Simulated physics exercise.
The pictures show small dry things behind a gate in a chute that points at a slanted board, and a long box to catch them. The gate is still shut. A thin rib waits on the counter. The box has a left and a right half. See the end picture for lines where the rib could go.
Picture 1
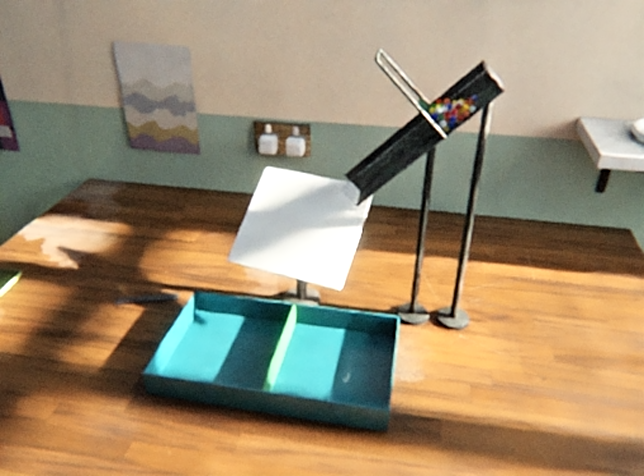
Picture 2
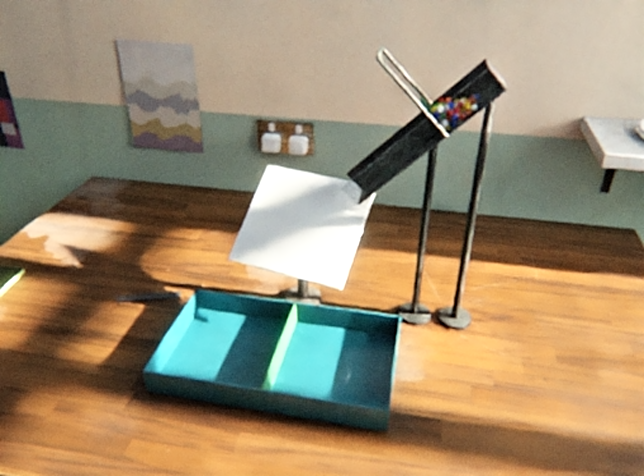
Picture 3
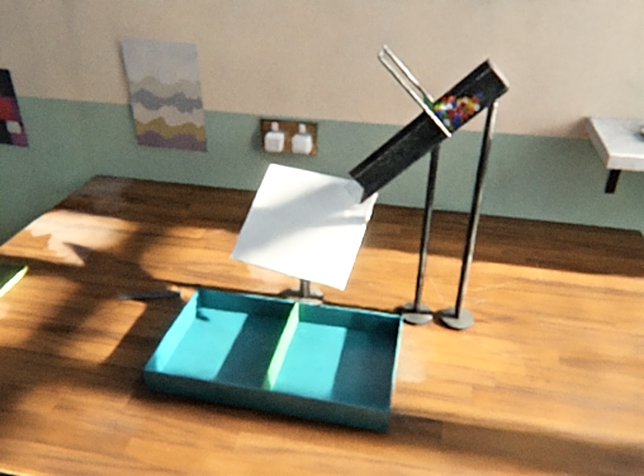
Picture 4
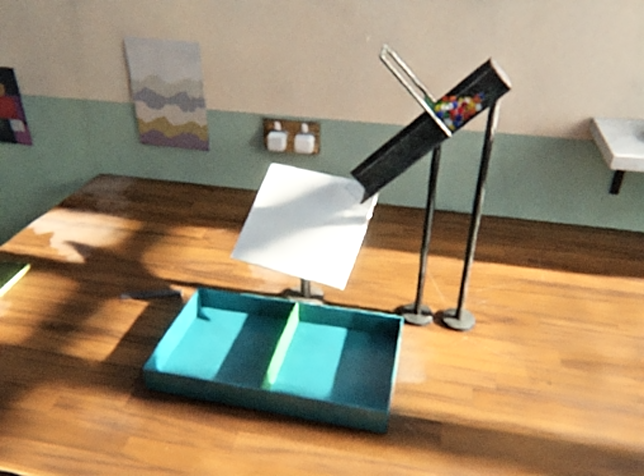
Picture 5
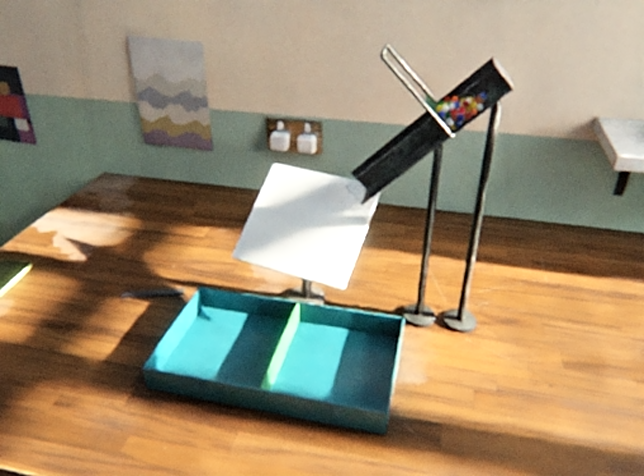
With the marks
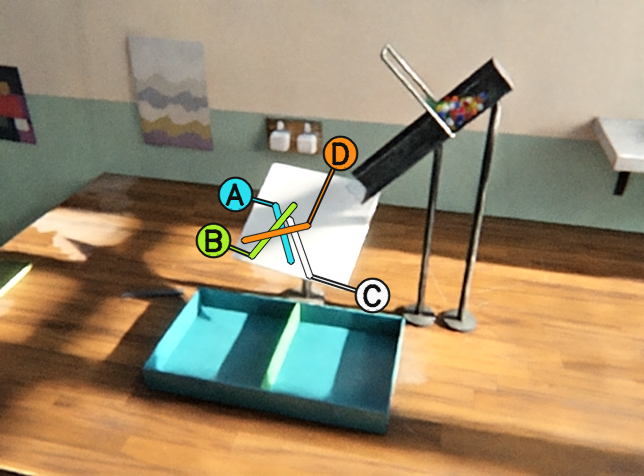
On a sunlit wooden counter, colourful beads sitting behind a gate in a dark chute above a white board and teal box.
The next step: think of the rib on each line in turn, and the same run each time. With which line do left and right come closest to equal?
A beats the others.
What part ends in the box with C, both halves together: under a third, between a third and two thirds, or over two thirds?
Over two thirds.
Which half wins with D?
The left half.
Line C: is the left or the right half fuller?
Right.
On the marked copy, line A from (275, 205) to (291, 261); line B from (293, 205) to (251, 256); line C from (289, 219) to (309, 275); line D from (307, 225) to (244, 240).
If A is chosen, of what is caught, roughly a third in the left half, roughly two thirds in the right.
If B is chosen, of what is caught, almost all in the left half, just a few in the right.
If C is chosen, of what is caught, about a tenth in the left half, the larger part in the right.
If D is chosen, of what is caught, almost all in the left half, about a tenth in the right.
